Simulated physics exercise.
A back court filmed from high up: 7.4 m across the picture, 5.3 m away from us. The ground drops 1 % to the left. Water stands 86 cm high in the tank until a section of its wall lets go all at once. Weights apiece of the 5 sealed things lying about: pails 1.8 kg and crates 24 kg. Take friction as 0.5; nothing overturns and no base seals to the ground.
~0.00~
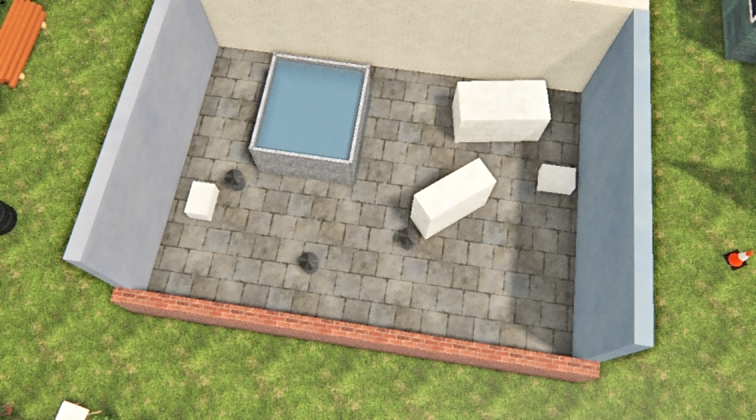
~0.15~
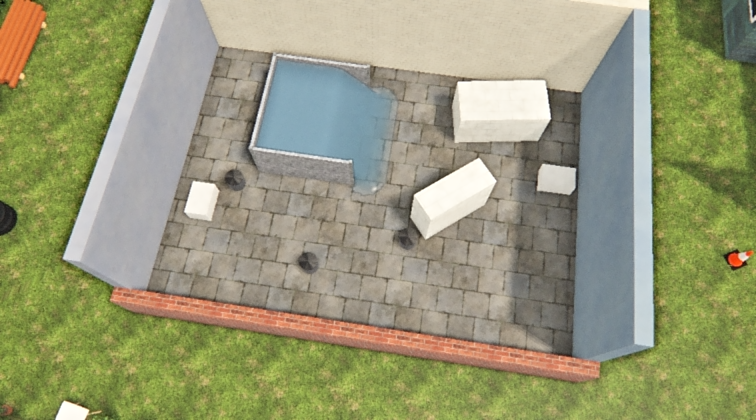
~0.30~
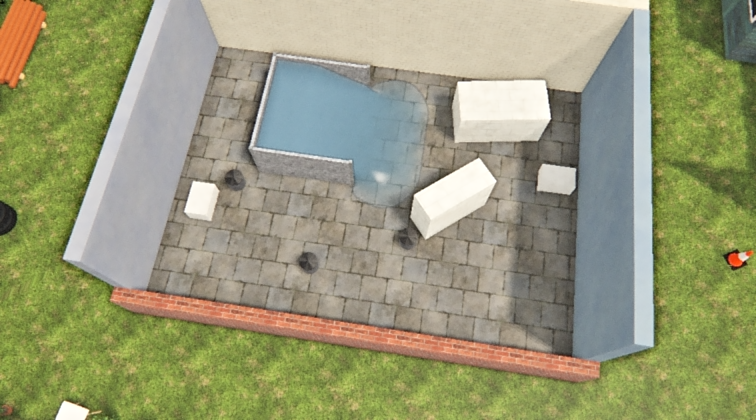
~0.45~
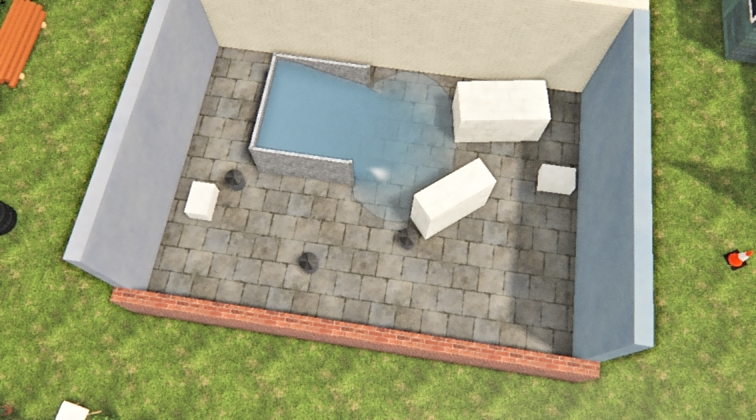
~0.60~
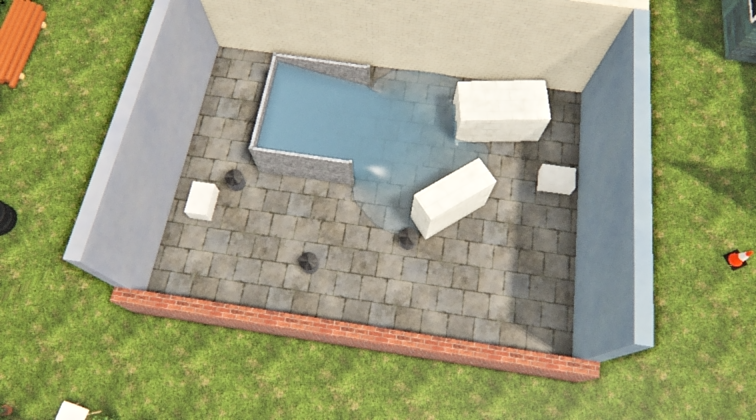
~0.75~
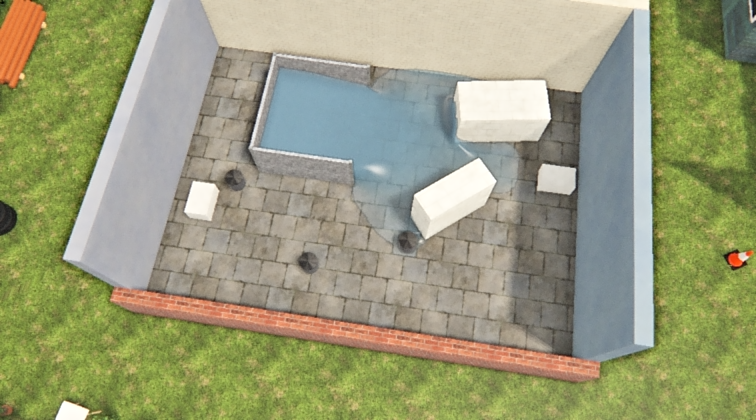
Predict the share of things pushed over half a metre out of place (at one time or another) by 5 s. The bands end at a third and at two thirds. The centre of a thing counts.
It is from one to two thirds.
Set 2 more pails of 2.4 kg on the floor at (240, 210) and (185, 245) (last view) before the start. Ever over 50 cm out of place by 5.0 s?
In turn: Under, less.
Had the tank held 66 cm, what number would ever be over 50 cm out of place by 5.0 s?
Then 3.
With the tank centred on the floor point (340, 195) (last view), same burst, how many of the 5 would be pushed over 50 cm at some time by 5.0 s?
Then 3.
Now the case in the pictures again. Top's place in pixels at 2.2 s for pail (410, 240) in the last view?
Near (393, 323).
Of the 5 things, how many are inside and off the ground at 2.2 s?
I count 2.
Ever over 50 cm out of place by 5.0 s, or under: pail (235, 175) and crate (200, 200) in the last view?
In turn: Under, short of it.
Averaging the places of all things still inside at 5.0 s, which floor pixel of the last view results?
At about (297, 257).
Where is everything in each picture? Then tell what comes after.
A pail at (408, 237) rests on the ground; a pail at (234, 177), on the bottom; 3.3 m2 under water; 0 of 5 have shifted, in the first frame.
A pail at (408, 237) rests on the ground; a pail at (234, 177) rests on the ground; 4.6 m2 under water; 0 of 5 have shifted, in the second frame.
A pail at (408, 237), on the bottom; a pail at (234, 177) rests on the ground; 6.3 m2 under water; 0 of 5 have shifted, in the third frame.
A pail at (408, 237), on the bottom; a pail at (234, 177), on the bottom; 8.2 m2 under water; 0 of 5 have shifted, in the fourth frame.
A pail at (408, 237), on the bottom; a pail at (234, 177), on the bottom; 9.4 m2 under water; 0 of 5 have shifted, in the fifth frame.
A pail at (408, 240), on the bottom, 6 cm from its start; a pail at (234, 177), on the bottom; 10.4 m2 under water; 1 of 5 have shifted, in the sixth frame.
After 1.1 s 1 of 5 are over 50 cm from their spots; 0 afloat.
After 2.2 s 1 of 5 are over 50 cm from their spots; 2 afloat.
After 3.5 s 2 of 5 are over 50 cm from their spots; 1 afloat.
After 5.0 s 3 of 5 are over 50 cm from their spots, and 3 have been at some point; 3 afloat.
